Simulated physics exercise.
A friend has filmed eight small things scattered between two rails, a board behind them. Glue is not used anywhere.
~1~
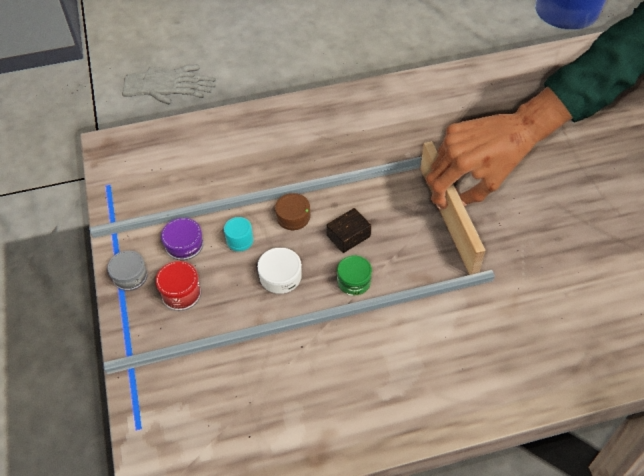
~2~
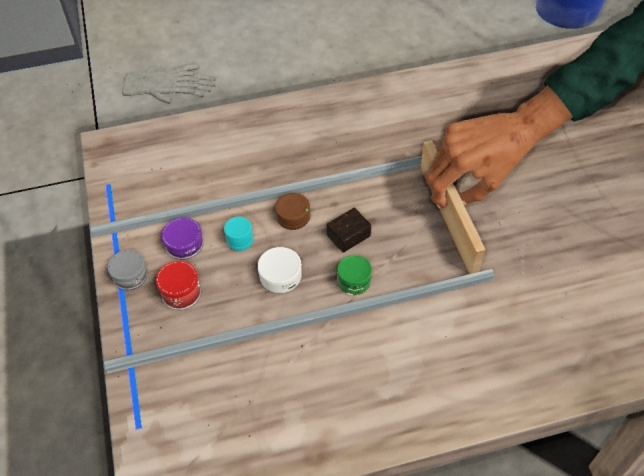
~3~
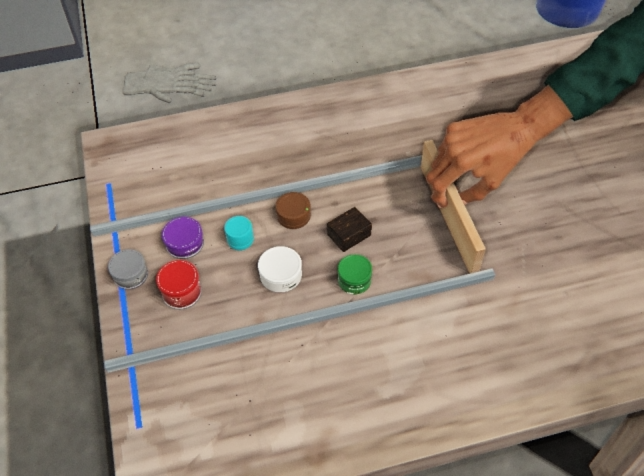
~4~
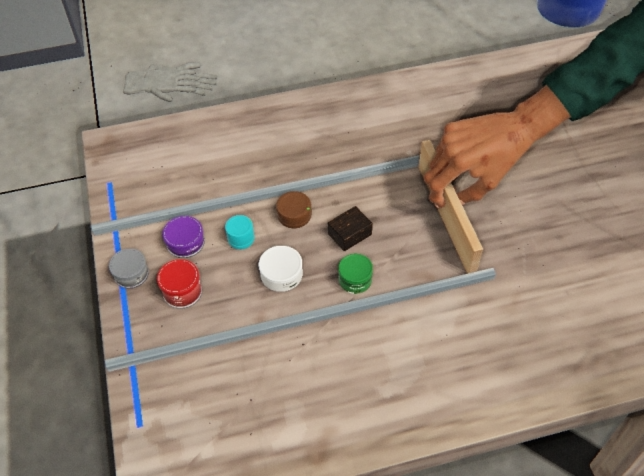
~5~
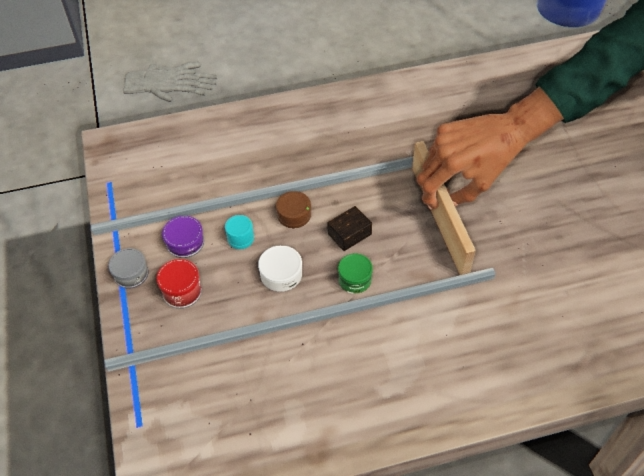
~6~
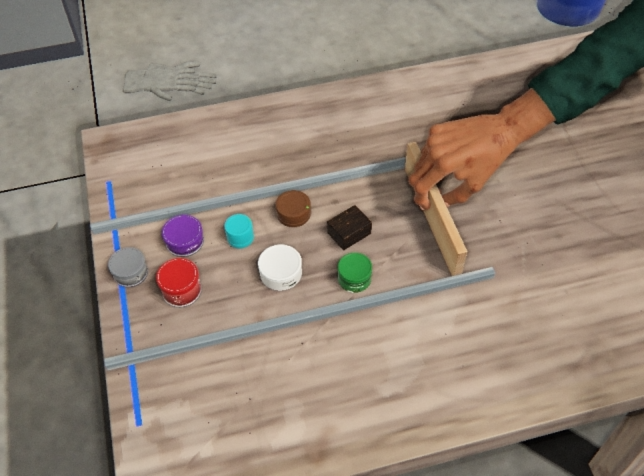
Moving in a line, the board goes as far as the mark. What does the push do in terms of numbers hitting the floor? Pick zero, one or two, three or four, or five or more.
It sends three or four to the floor.
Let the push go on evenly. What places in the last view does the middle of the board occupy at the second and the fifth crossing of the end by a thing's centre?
At (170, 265) for the second, at (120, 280) for the fifth.
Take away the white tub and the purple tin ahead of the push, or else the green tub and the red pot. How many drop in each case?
Fallen: 2, and 3 in the other try.
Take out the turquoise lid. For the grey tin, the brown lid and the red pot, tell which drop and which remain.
Outcome - grey tin falling, brown lid staying, red pot falling.
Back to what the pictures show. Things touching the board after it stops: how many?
It's 4 of them.
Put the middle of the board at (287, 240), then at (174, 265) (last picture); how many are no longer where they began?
At that stage 5; at the next, 8.
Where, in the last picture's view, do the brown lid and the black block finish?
First (98, 249), then (101, 278).
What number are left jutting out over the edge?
Number: 4.
Soon after, none off yet; grey tin at rest near (129, 267); red pot at rest near (180, 283); purple tin at rest near (183, 236).
After that, none off yet; grey tin at rest near (129, 267); red pot at rest near (180, 283); purple tin displaced a little near (167, 237).
And then, none off yet; grey tin displaced about its own width near (93, 276); red pot displaced well along near (108, 300); purple tin displaced well along near (90, 245).
In the end, the number that fall off is three or four; gone, turquoise lid, purple tin, red pot and grey tin.
